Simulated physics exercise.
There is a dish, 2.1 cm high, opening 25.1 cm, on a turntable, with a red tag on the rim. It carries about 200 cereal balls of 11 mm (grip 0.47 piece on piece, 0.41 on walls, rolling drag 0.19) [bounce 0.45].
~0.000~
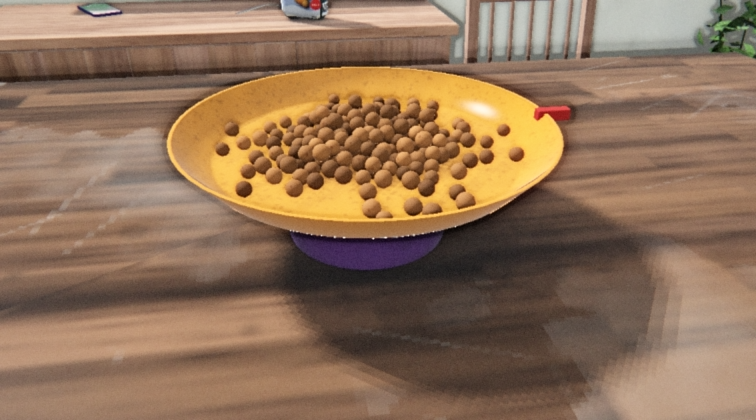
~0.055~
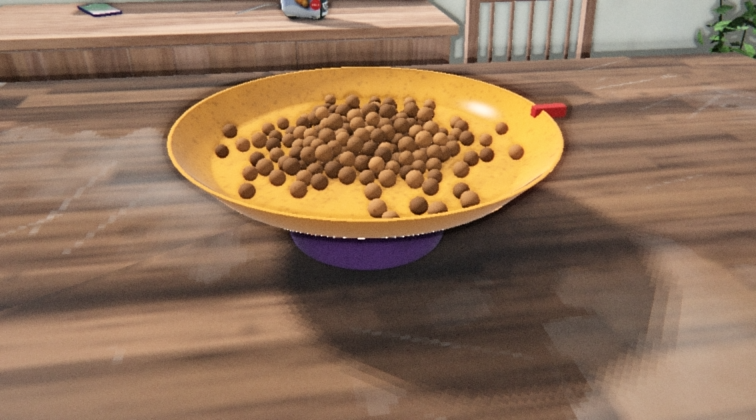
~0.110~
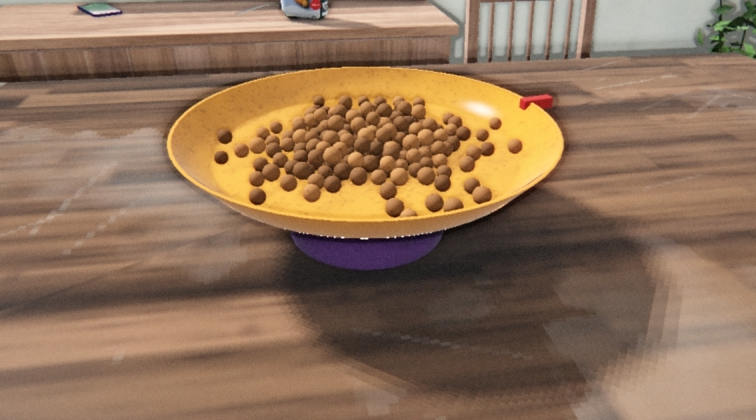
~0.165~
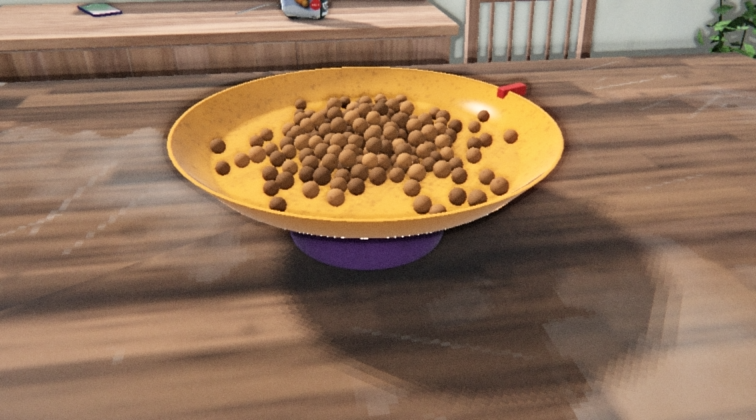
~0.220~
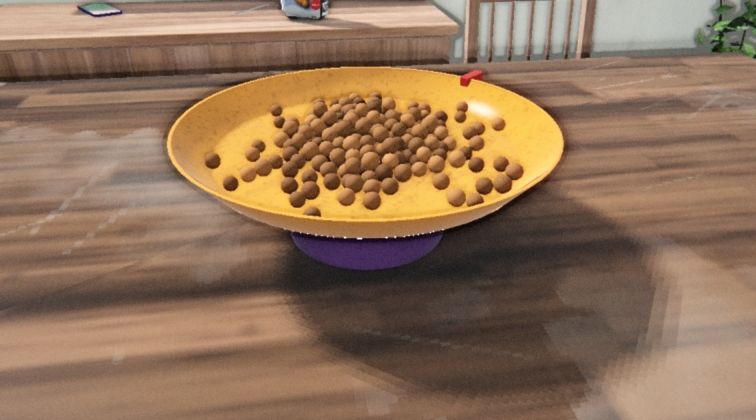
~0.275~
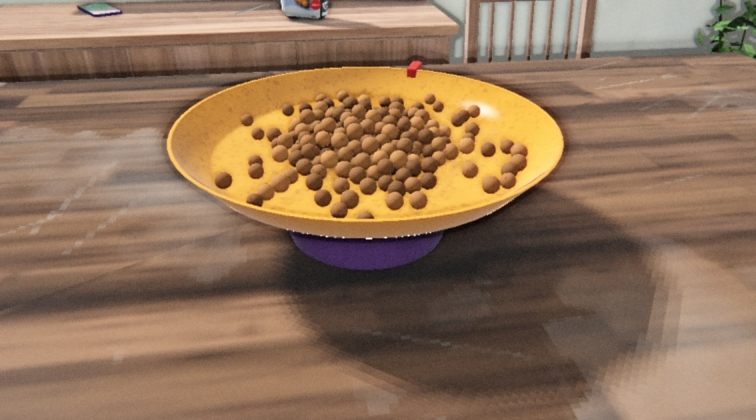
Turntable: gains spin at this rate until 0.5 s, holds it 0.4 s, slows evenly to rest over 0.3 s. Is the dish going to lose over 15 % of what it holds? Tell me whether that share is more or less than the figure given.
It is more than the figure given.
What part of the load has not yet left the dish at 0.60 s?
Close to 100 in a hundred.
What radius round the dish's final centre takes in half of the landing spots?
Estimate: Approx. 24 cm.
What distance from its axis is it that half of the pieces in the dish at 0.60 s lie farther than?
Roughly 10.0 centimetres, give or take.
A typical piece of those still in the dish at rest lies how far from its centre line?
I'd put it close to 9.5 cm.
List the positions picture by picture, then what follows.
The first picture shows dish at (367, 224); turned 0 degrees, tag at (553, 111); top of the load at (392, 105).
The second picture shows dish at (367, 224); turned 3 degrees, tag at (549, 108); top of the load at (389, 105).
The third picture shows dish at (367, 224); turned 10 degrees, tag at (536, 100); top of the load at (419, 104).
The fourth picture shows dish at (367, 224); turned 23 degrees, tag at (512, 89); top of the load at (301, 105).
The fifth picture shows dish at (367, 224); turned 41 degrees, tag at (472, 76); top of the load at (359, 104).
The sixth picture shows dish at (367, 224); turned 63 degrees, tag at (415, 67); top of the load at (385, 102). It now spins about 1.3 times a second.
Then, at 0.60 s, dish 100 %; middle of the pieces not yet landed near (363, 136).
After 0.87 s, dish 40 %, fallen behind where it stops 10 %, fallen right of where it stops 5 %, fallen in front of where it stops 10 %, fallen left of where it stops 15 %, in the air 20 %; middle of the pieces not yet landed near (371, 136).
Then, at 1.11 s, dish 20 %, fallen behind where it stops 20 %, fallen right of where it stops 15 %, fallen in front of where it stops 20 %, fallen left of where it stops 20 %; middle of the pieces not yet landed near (369, 150).
Then, at 1.35 s, dish 20 %, fallen behind where it stops 20 %, fallen right of where it stops 20 %, fallen in front of where it stops 20 %, fallen left of where it stops 20 %; middle of the pieces not yet landed near (368, 144).
At rest (1.8 s), dish 20 %, fallen behind where it stops 20 %, fallen right of where it stops 20 %, fallen in front of where it stops 20 %, fallen left of where it stops 20 %.
